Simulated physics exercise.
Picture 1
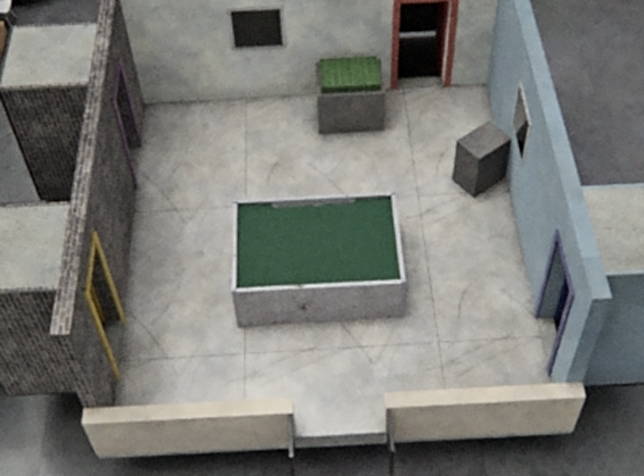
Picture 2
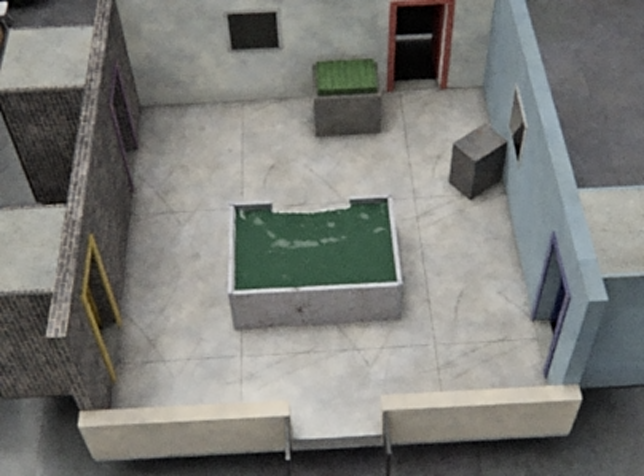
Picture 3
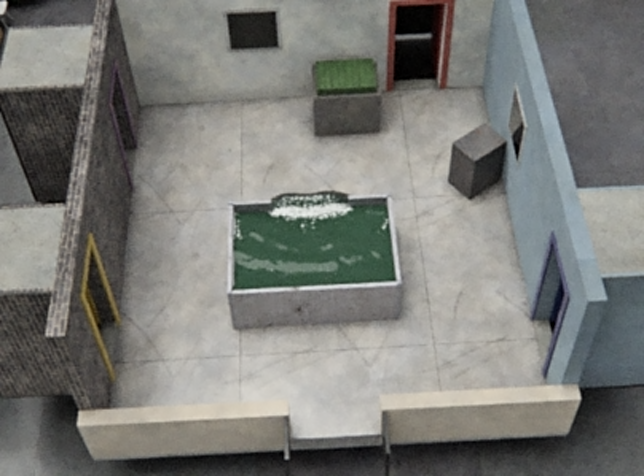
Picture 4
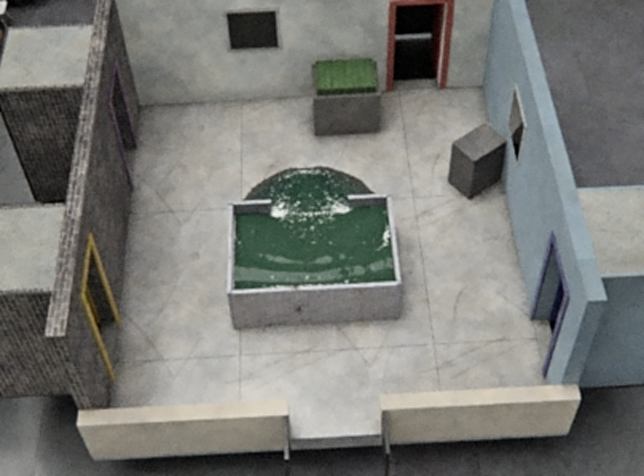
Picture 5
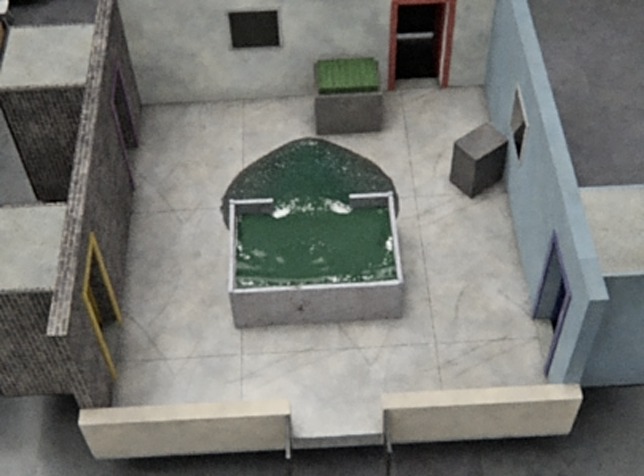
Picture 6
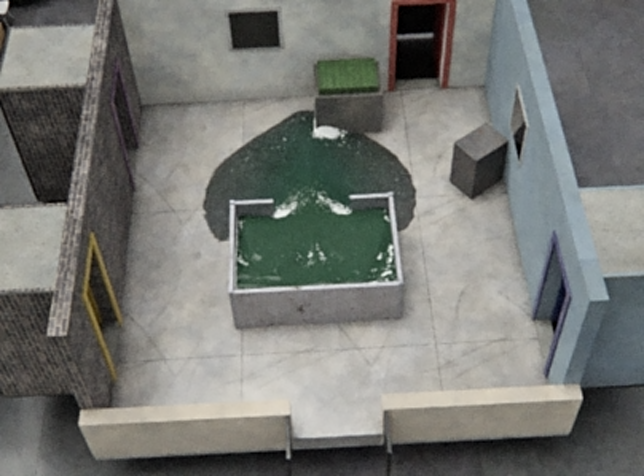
In the video, a section of the far side of a tank of green water opens in a walled courtyard, and water pours through the gap, fanning out across the pale floor and reaching the grass-topped planter behind.
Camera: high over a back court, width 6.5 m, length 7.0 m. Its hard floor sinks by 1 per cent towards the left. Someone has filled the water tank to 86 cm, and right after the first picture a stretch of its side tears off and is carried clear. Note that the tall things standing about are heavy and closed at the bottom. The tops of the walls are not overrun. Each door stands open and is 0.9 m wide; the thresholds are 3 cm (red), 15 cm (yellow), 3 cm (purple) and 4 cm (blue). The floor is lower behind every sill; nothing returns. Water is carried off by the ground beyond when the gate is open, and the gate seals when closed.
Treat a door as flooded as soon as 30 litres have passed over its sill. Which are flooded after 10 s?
As I see it, at the red door I expect the water to rise above the limit, at the yellow door I expect the water to hold within the limit, at the purple door I expect the water to rise above the limit, at the blue door I expect the water to hold within the limit.
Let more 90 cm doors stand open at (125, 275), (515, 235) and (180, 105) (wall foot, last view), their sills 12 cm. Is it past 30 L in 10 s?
In turn: Short of it, short of it, beyond it.
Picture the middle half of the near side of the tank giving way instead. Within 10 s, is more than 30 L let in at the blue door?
Note: Blue door, beyond the mark.
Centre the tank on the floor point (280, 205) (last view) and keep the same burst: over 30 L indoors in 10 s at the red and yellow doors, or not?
Lab note: Red door limit exceeded; yellow door limit not exceeded.
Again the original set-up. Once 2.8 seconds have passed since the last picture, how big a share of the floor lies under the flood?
I'd say around 50 %.
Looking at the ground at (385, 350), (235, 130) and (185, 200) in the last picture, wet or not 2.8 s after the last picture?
Point 1: Unreached; point 2: Reached; point 3: Reached.
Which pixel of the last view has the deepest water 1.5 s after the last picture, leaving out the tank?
Position: About (142, 108).
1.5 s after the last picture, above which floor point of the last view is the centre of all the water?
The water's centre sits at about (308, 206).
Then, 0.7 s after the last picture water covers 30 % of the floor and is deepest (48 cm) near (284, 100); red door 1 cm at the sill, 0 L in, yellow door not reached, purple door not reached, blue door not reached.
Then, 1.5 s after the last picture water covers 40 % of the floor and is deepest (55 cm) near (142, 108); red door 6 cm at the sill, 4 L in, yellow door not reached, purple door 7 cm at the sill, 1 L in, blue door not reached.
Then, 2.8 s after the last picture water covers 50 % of the floor and is deepest (38 cm) near (142, 108); red door 10 cm at the sill, 23 L in, yellow door not reached, purple door 13 cm at the sill, 44 L in, blue door not reached.
Then, 5.3 s after the last picture water covers 80 % of the floor and is deepest (21 cm) near (322, 98); red door 15 cm at the sill, 150 L in, yellow door 5 cm at the sill, 0 L in, purple door 11 cm at the sill, 148 L in, blue door not reached.
Then, 9.3 s after the last picture water covers 100 % of the floor and is deepest (14 cm) near (111, 423); red door 7 cm at the sill, 270 L in, yellow door 13 cm at the sill, 0 L in, purple door 12 cm at the sill, 285 L in, blue door 5 cm at the sill, 0 L in.
